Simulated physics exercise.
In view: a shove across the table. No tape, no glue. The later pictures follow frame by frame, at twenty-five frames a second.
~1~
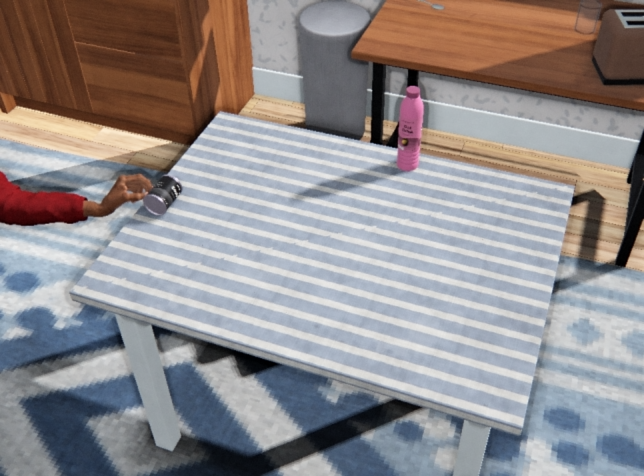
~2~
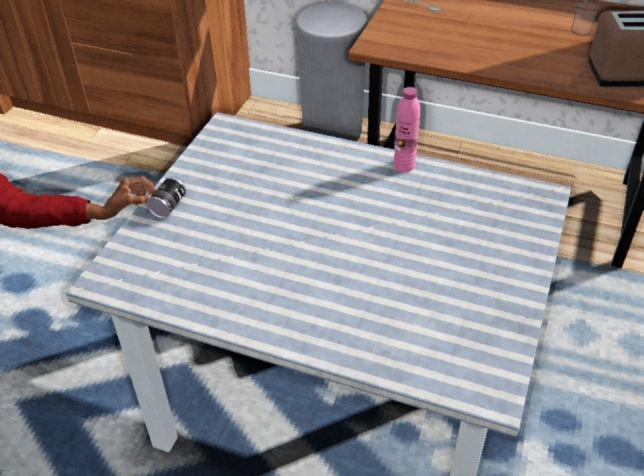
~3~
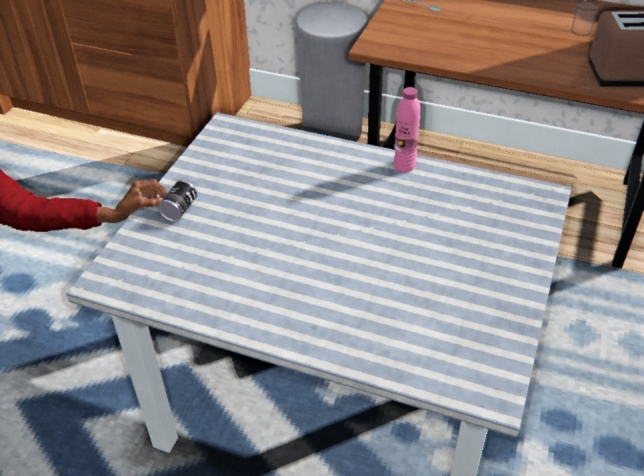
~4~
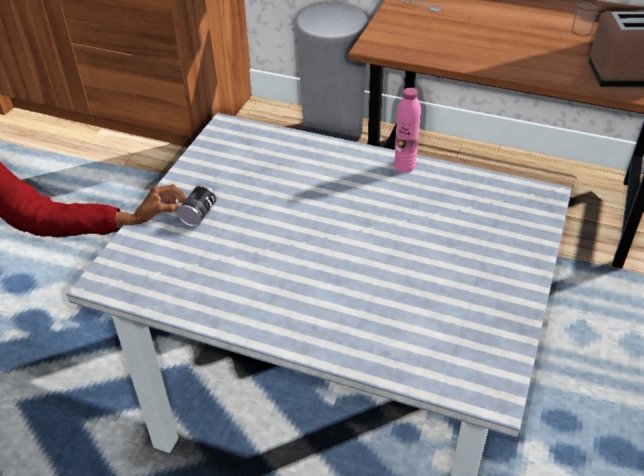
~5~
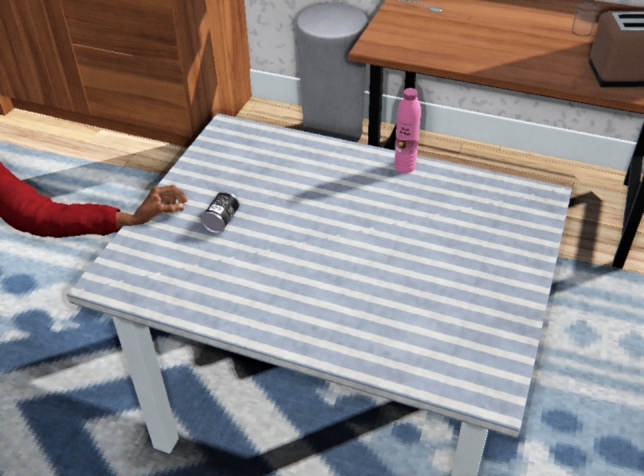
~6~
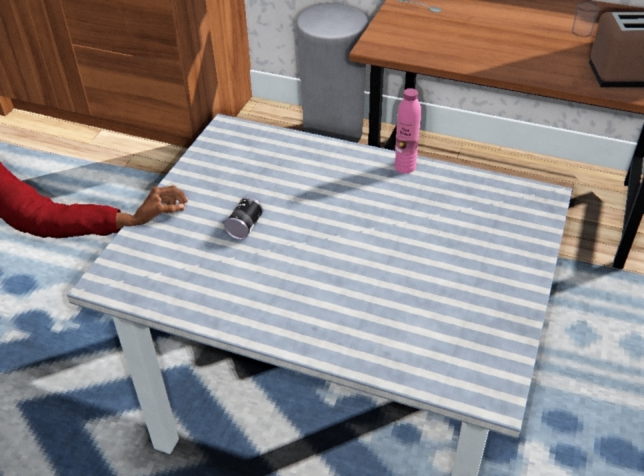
A hand pushes a small black tin, which rolls rightward across a striped table.
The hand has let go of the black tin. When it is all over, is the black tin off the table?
The black tin drops to the floor.
Then, 0.40 s on from there, black tin shifted well along near (484, 278).
Then, 0.80 s on from there, black tin now off the table.
In the end, off the table, black tin.
